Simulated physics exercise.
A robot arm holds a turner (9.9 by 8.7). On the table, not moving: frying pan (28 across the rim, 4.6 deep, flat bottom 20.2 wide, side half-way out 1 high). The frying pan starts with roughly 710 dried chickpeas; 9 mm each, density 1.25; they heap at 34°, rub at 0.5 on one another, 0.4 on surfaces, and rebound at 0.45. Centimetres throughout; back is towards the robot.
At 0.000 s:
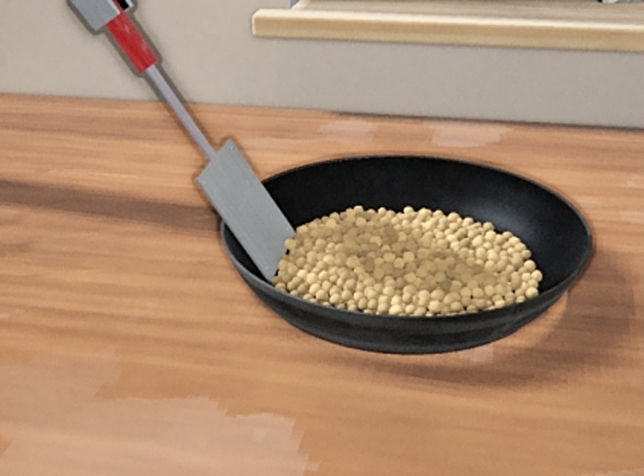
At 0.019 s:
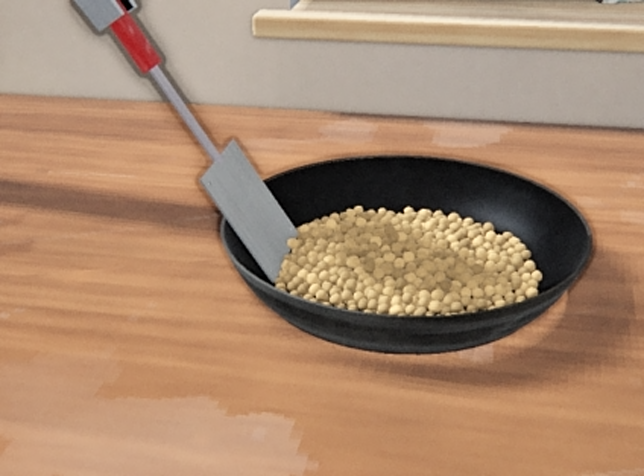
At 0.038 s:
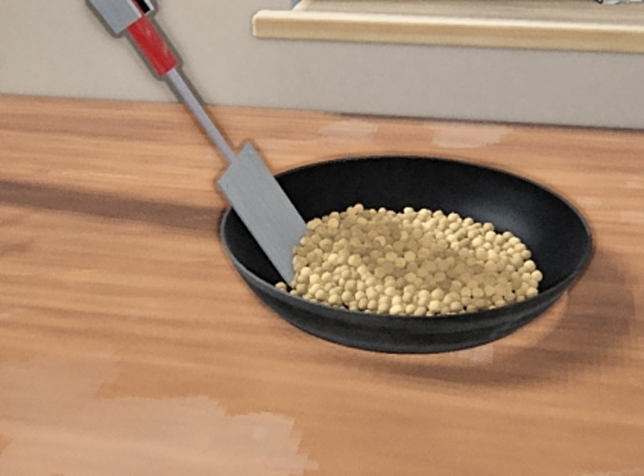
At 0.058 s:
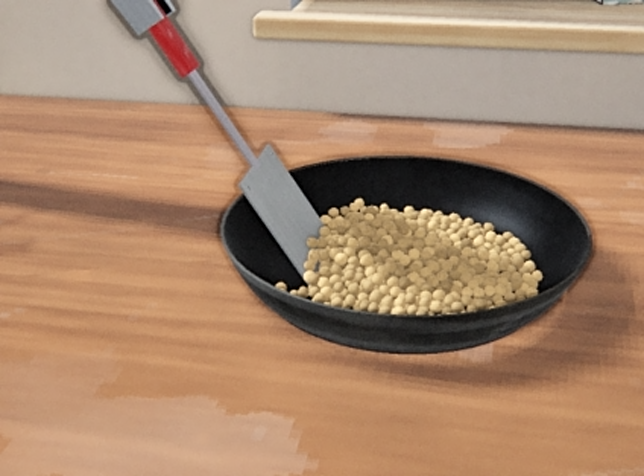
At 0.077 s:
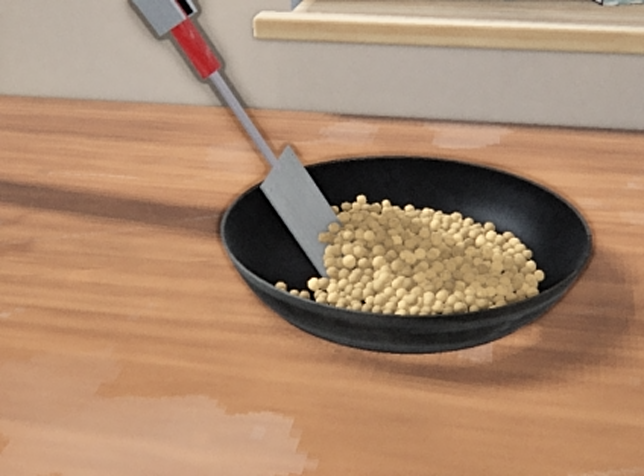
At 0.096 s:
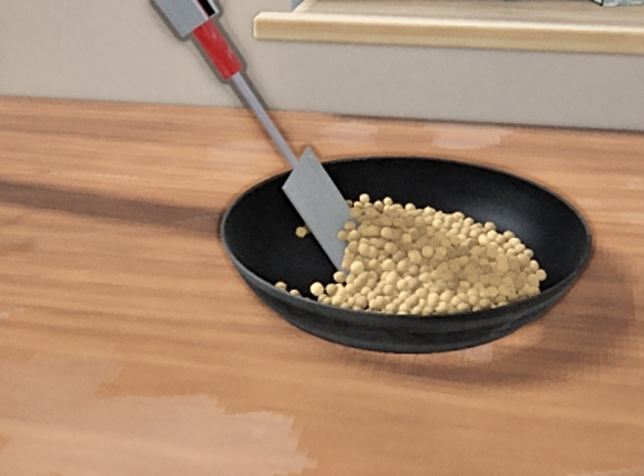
A turner pushes the heap of chickpeas rightward in a black frying pan, leaving a few behind.
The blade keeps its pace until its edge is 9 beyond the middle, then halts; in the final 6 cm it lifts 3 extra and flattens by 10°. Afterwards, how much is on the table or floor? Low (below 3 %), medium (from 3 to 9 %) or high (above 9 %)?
A medium share, from 3 to 9 %, ends on the table or floor.
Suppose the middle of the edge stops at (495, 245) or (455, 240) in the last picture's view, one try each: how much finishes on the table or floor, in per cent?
Some 0 and 0 per cent.
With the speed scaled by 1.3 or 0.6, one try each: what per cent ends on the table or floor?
About 10 and 0 per cent.
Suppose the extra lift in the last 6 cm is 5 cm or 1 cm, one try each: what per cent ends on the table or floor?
Some 5 and 5 per cent.
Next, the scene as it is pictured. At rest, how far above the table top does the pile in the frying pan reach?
About 5.0 cm.
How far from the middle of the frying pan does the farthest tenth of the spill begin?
About 35 cm.
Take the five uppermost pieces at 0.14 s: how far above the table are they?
About 5 cm.
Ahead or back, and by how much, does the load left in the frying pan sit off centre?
About 5.0 cm ahead.
After 0.14 s, sloping 57°, highest piece 5 above the table; 707 in the frying pan.
After 0.19 s, sloping 53°, highest piece 5 above the table; 707 in the frying pan.
After 0.41 s, sloping 47°, highest piece 6 above the table; 674 in the frying pan, 25 on the table or floor, 8 on the blade or in flight.
After 1.46 s, sloping 47°, highest piece 5 above the table; 672 in the frying pan, 35 on the table or floor.
In the end, 672 in the frying pan, 35 on the table or floor. That is 5 % on the table or floor.
